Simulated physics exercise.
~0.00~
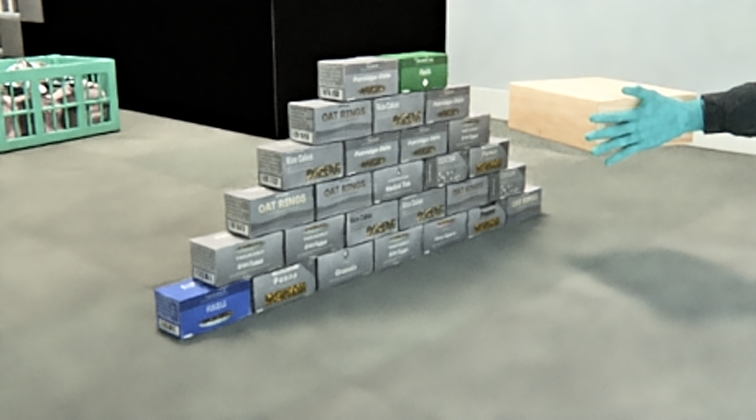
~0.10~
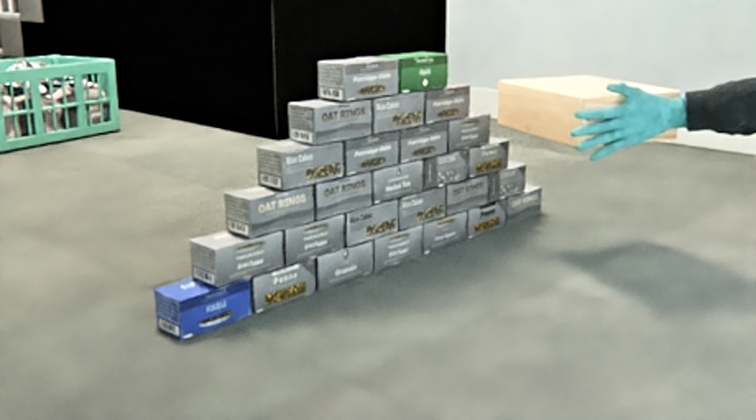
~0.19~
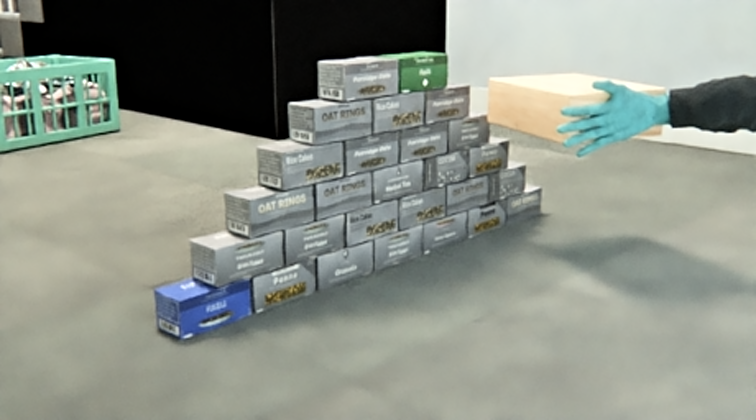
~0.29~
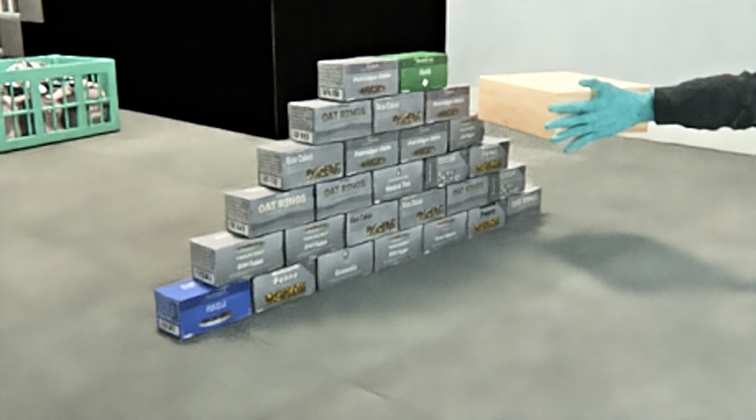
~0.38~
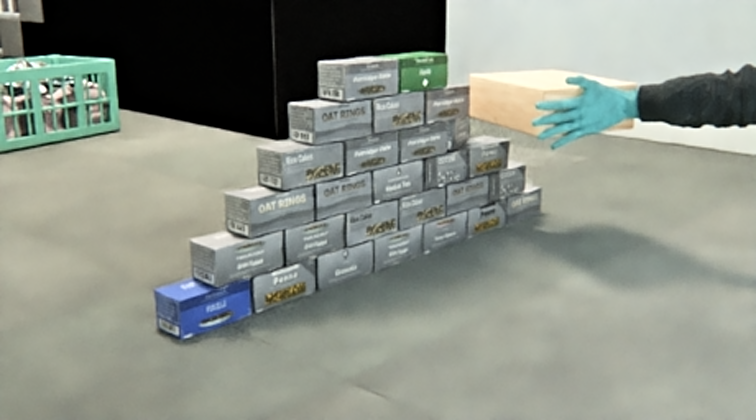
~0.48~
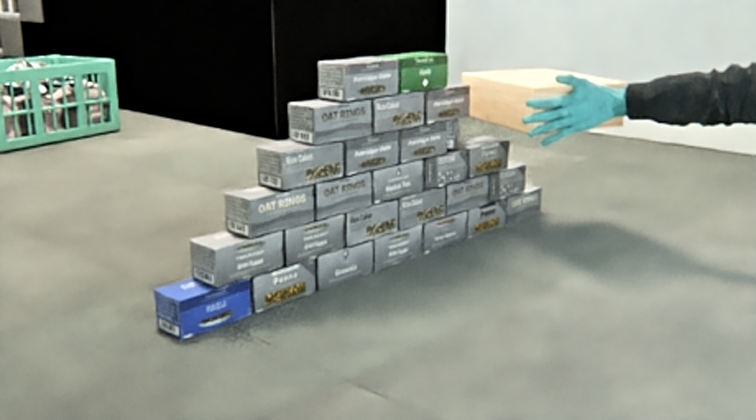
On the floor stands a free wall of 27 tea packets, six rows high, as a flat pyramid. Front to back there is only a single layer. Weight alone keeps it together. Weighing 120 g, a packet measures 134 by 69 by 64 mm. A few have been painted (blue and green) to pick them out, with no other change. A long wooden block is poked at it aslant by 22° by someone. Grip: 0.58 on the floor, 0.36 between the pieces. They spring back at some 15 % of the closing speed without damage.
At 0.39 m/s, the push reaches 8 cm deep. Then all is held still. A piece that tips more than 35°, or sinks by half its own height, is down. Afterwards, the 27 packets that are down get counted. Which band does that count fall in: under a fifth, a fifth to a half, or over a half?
Under a fifth.
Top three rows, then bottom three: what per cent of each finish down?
Top 0, bottom 0 per cent.
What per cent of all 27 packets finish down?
Close to 0 per cent of them end up down.
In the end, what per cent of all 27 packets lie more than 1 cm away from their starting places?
Shifted share: 5 %.
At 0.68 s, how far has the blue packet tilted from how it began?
Tilt from start: Approx. 0 degrees.
Around 0.54 s, none of the 27 packets down, 1 disturbed.
Finally (1.3 s), none of the 27 packets down, 1 disturbed; green packet unmoved; blue packet unmoved. That is 0 per cent. Seen by the last camera, middles, green packet near (412, 72), blue packet near (204, 303).
